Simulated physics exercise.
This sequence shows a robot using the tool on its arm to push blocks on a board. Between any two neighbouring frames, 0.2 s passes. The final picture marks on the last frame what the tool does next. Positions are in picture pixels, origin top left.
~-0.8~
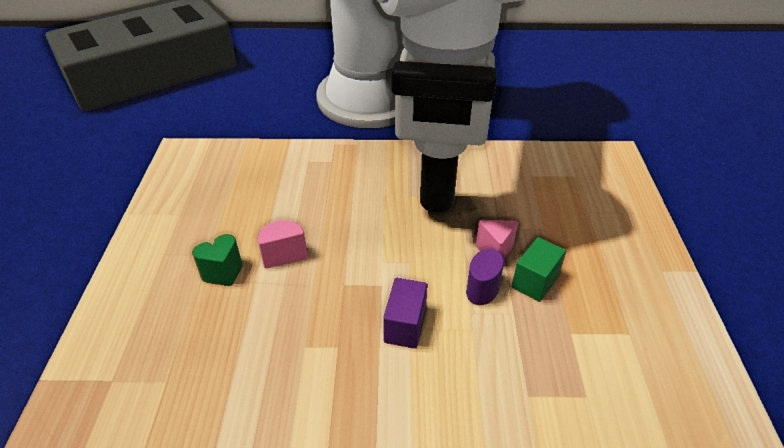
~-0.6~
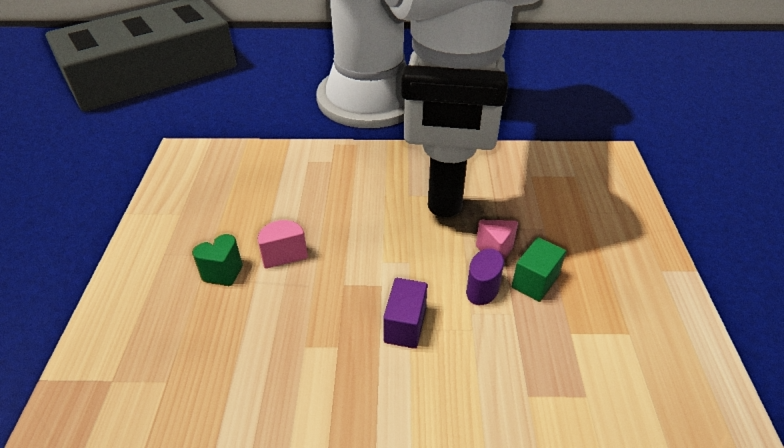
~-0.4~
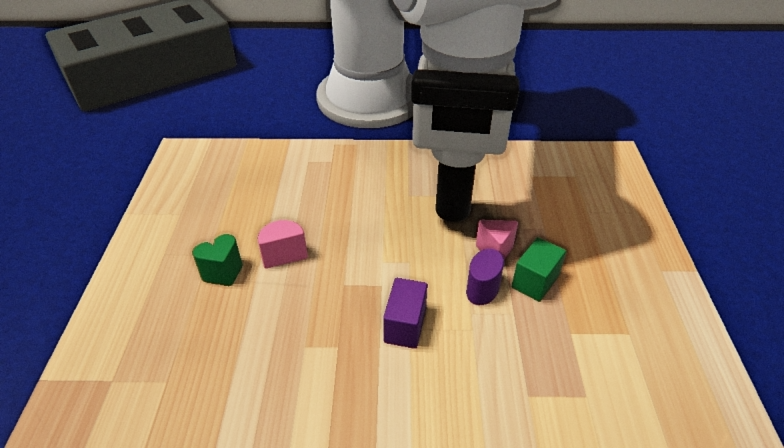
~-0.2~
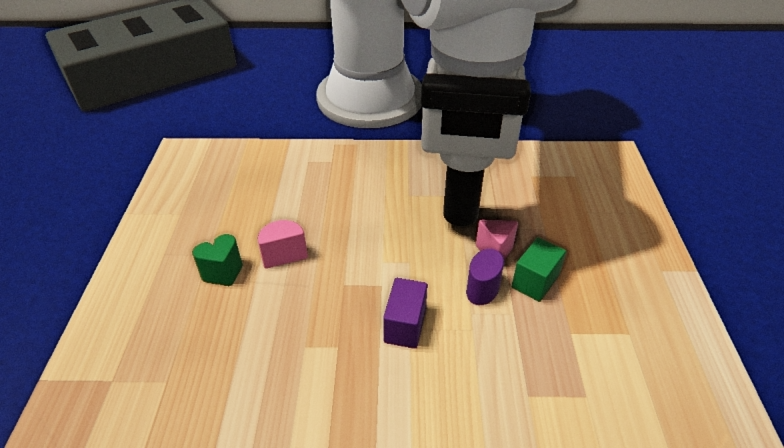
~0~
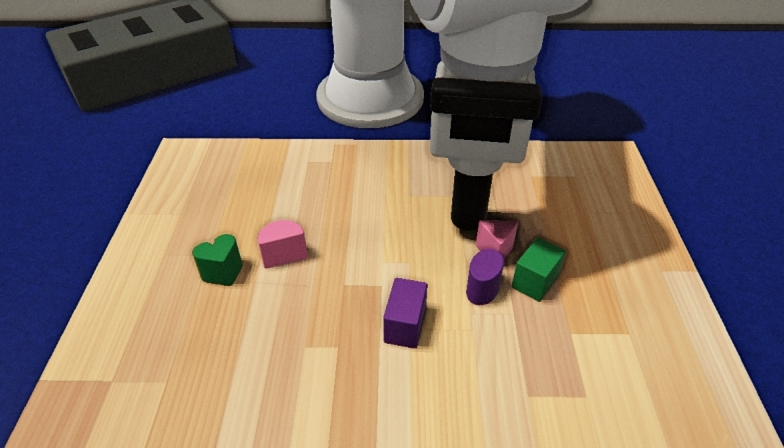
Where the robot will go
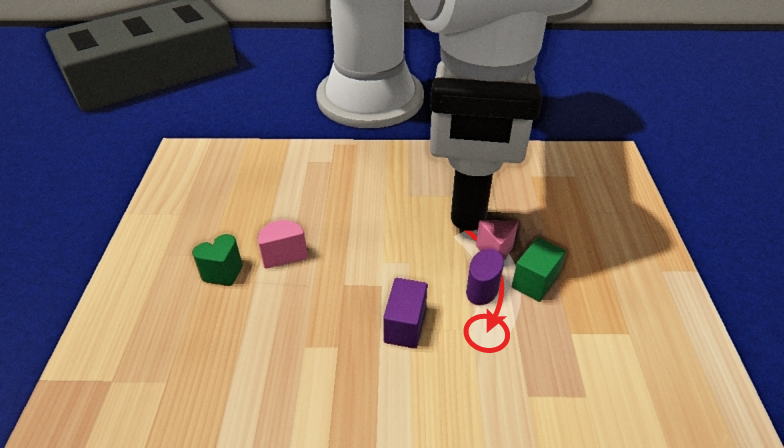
A robot arm slid its black tool slowly to the right and slightly nearer across the wooden board, closing in on the pink triangular block, while all the colored blocks stayed still.
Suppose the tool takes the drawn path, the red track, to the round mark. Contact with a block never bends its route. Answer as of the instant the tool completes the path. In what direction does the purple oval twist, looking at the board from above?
From above, the turn goes clockwise.
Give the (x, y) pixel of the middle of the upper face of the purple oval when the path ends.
So, by the moment the path ends, you'll find the top centre of the purple oval at (451, 313).
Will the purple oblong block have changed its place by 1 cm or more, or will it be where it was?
Once the path ends, it is where it was.
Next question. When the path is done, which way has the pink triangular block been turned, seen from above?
Anticlockwise.
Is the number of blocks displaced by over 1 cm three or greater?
Yes
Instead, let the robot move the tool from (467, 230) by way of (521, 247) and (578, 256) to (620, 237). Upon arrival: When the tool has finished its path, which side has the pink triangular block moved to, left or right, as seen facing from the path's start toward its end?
Sideways shift: Right.
Path on the board, from (467, 230) through (493, 259) and (501, 295) to (487, 333).
What follows on the original path. One third of the way, tool (495, 249); pink triangular block (525, 249), turned 50° anticlockwise; green oblong block (562, 266).
Two thirds of the way, tool (503, 286); purple oval (477, 292), turned 50° clockwise; pink triangular block (543, 274), turned 100° anticlockwise; green oblong block (584, 276), turned 15° anticlockwise.
At the end, tool (489, 323); purple oblong block in place; purple oval (451, 313), turned 115° clockwise; pink triangular block (543, 274), turned 100° anticlockwise; green oblong block (584, 276), turned 15° anticlockwise.
